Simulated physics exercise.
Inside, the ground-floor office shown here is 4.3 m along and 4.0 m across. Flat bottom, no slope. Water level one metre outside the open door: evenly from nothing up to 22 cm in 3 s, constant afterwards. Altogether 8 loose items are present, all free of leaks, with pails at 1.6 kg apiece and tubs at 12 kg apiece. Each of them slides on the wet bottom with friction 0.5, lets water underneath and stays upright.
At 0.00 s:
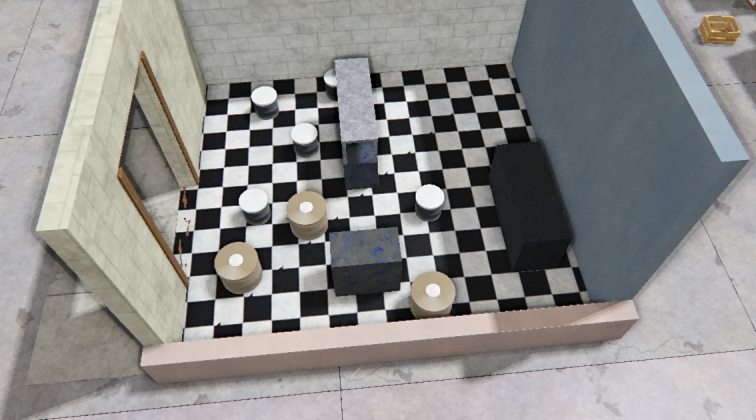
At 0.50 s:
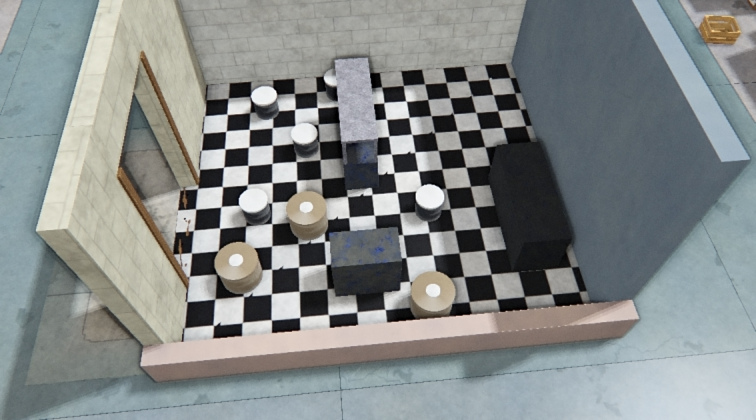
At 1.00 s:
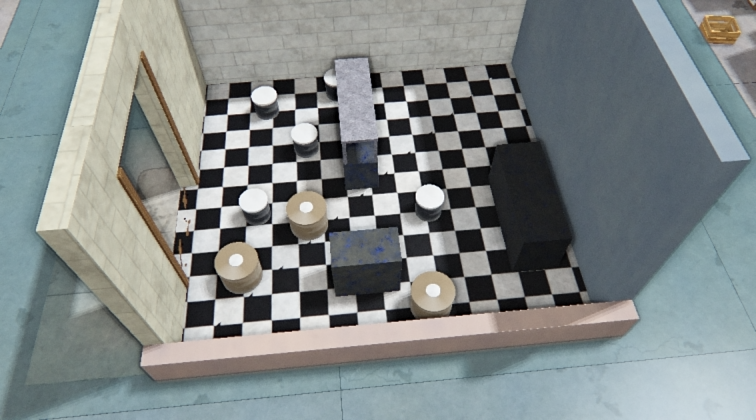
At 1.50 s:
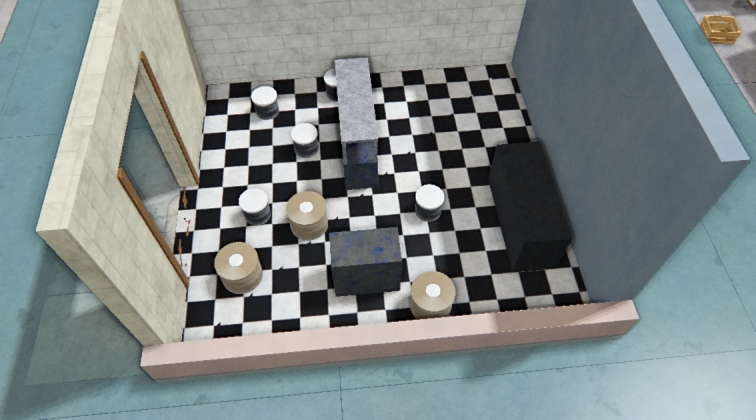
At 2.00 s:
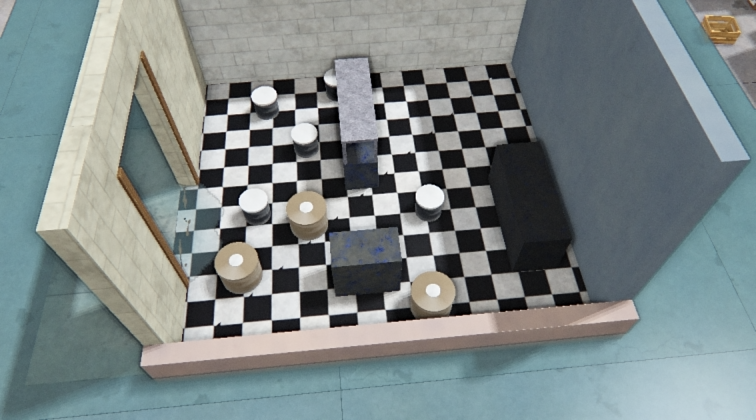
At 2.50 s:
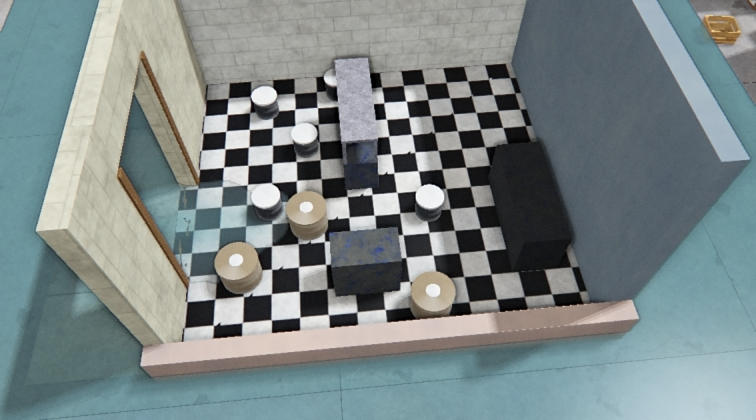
We see a checkered-floor room with blocks and round containers as bluish water spreads over the ground outside, then enters through the opening in the left wall, where one white-topped container shifts slightly right while the others stay still.
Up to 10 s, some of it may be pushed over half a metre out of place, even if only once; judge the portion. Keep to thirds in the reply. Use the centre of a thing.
My answer: Two thirds or more.
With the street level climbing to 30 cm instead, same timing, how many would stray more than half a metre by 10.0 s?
That would give 8.
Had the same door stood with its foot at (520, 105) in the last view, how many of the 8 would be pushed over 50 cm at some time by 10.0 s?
So the tally would be 5.
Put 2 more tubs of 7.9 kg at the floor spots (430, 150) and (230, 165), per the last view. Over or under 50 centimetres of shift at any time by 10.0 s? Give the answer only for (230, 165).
Result: Exceeded.
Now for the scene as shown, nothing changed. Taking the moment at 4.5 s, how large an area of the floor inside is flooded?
Somewhere about 8.0 m2, give or take.
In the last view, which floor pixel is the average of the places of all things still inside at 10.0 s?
The centre is close to (361, 189).
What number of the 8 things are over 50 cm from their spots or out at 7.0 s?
I make it 7 by then.
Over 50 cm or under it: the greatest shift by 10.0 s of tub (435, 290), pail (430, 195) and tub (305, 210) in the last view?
First not as far, then farther, then farther.
After 3.5 s 1 of 8 are over 50 cm from their spots; 1 afloat.
After 4.5 s 3 of 8 are over 50 cm from their spots; 3 afloat.
After 7.0 s 7 of 8 are over 50 cm from their spots; 6 afloat.
After 10.0 s 6 of 8 are over 50 cm from their spots, and 7 have been at some point; 8 afloat.
